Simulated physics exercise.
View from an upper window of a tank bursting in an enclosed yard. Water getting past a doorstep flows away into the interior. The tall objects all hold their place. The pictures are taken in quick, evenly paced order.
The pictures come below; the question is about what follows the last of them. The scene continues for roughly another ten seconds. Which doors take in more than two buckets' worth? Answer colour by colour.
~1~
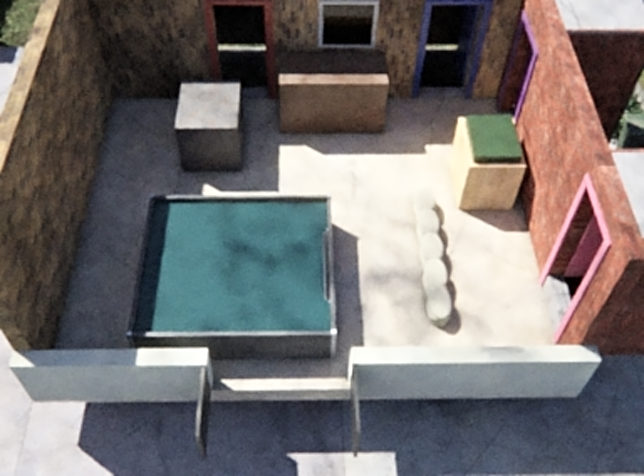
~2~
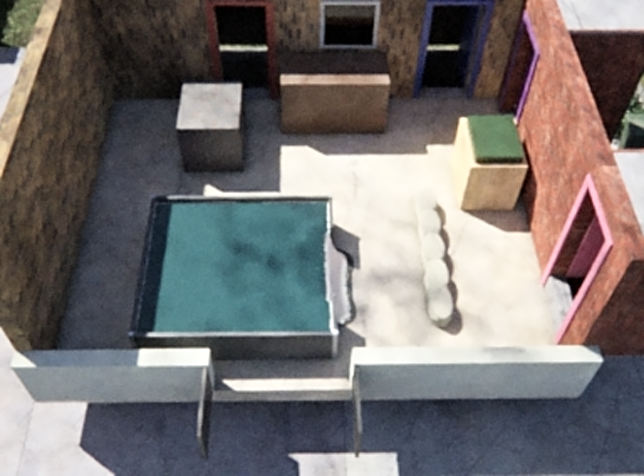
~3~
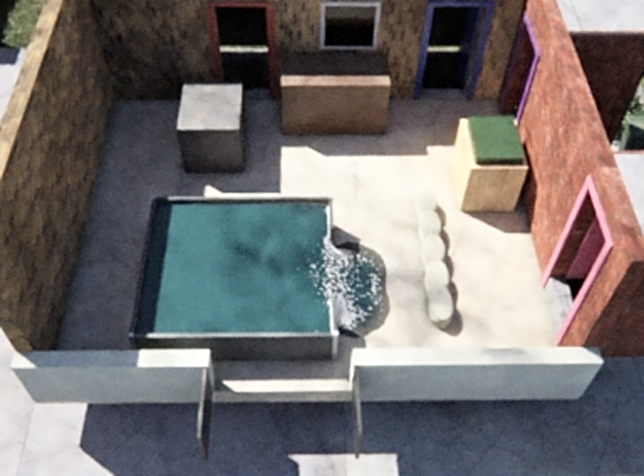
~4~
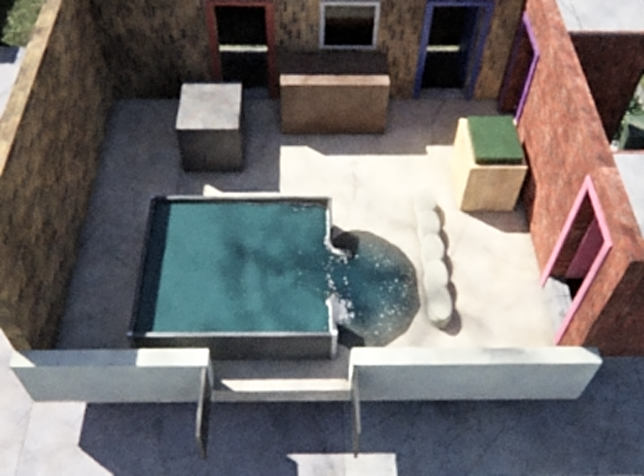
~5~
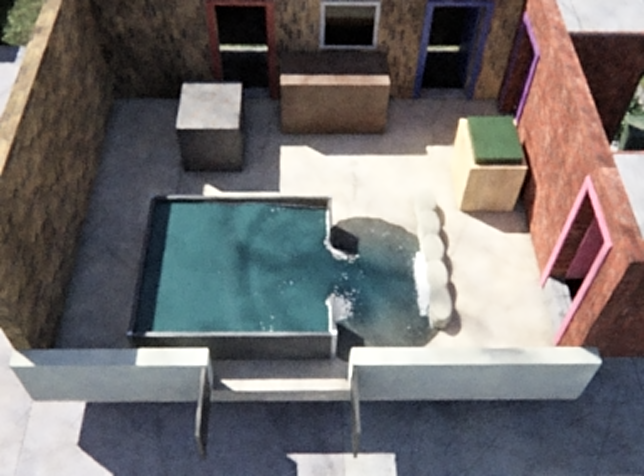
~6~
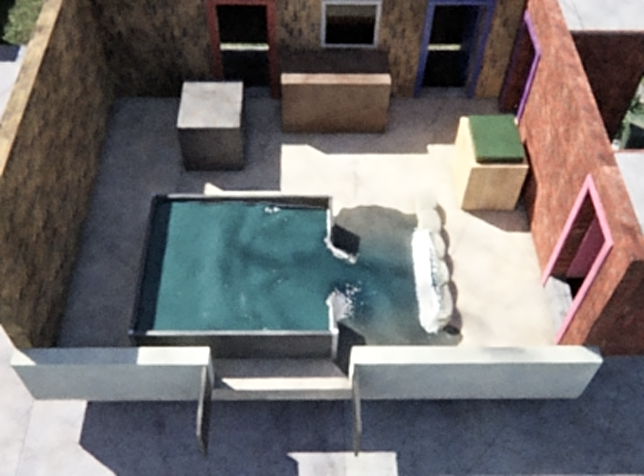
The red door does; the purple door does; the pink door does not; the blue door does.
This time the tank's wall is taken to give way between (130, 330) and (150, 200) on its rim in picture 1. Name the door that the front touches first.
The red one.
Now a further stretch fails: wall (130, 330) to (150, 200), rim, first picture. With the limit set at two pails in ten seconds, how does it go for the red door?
Red door: Over the line.
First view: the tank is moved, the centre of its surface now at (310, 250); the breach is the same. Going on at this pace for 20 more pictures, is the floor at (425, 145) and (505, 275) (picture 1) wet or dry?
One after the other: Reached, reached.
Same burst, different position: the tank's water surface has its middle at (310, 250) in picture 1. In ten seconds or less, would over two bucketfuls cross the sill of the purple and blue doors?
The purple door exceeds it and the blue door exceeds it.
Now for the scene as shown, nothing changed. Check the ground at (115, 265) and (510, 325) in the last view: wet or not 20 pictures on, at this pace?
Result, in the order given: Not wetted / wetted.
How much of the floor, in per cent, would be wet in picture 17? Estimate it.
Close to 40 in a hundred, I think.
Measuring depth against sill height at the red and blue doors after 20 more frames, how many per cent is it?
About 0 and 230 per cent.
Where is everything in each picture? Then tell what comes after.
In the first frame, still water in the open tank at (237, 263).
In the second frame, the front is at (345, 322), out from the gap at (330, 279).
In the third frame, water pours out at (330, 281) and has run to (377, 323).
In the fourth frame, the front is at (415, 305), out from the gap at (329, 281).
In the fifth frame, the front is at (433, 329), out from the gap at (329, 280).
In the sixth frame, the front is at (452, 338), out from the gap at (330, 279).
A moment on, water covers 20 % of the floor; the red door not reached, the purple door not reached, the pink door not reached, the blue door not reached.
Next, water covers 40 % of the floor; the red door not reached, the purple door not reached, the pink door wet at the sill, nothing in, the blue door not reached.
Then, water covers 55 % of the floor; the red door not reached, the purple door not reached, the pink door wet at the sill, nothing in, the blue door under two buckets in.
Later, water covers 75 % of the floor; the red door over two buckets in, the purple door under two buckets in, the pink door wet at the sill, nothing in, the blue door far over two buckets in.
In the end, water covers 95 % of the floor; the red door far over two buckets in, the purple door far over two buckets in, the pink door wet at the sill, nothing in, the blue door far over two buckets in.
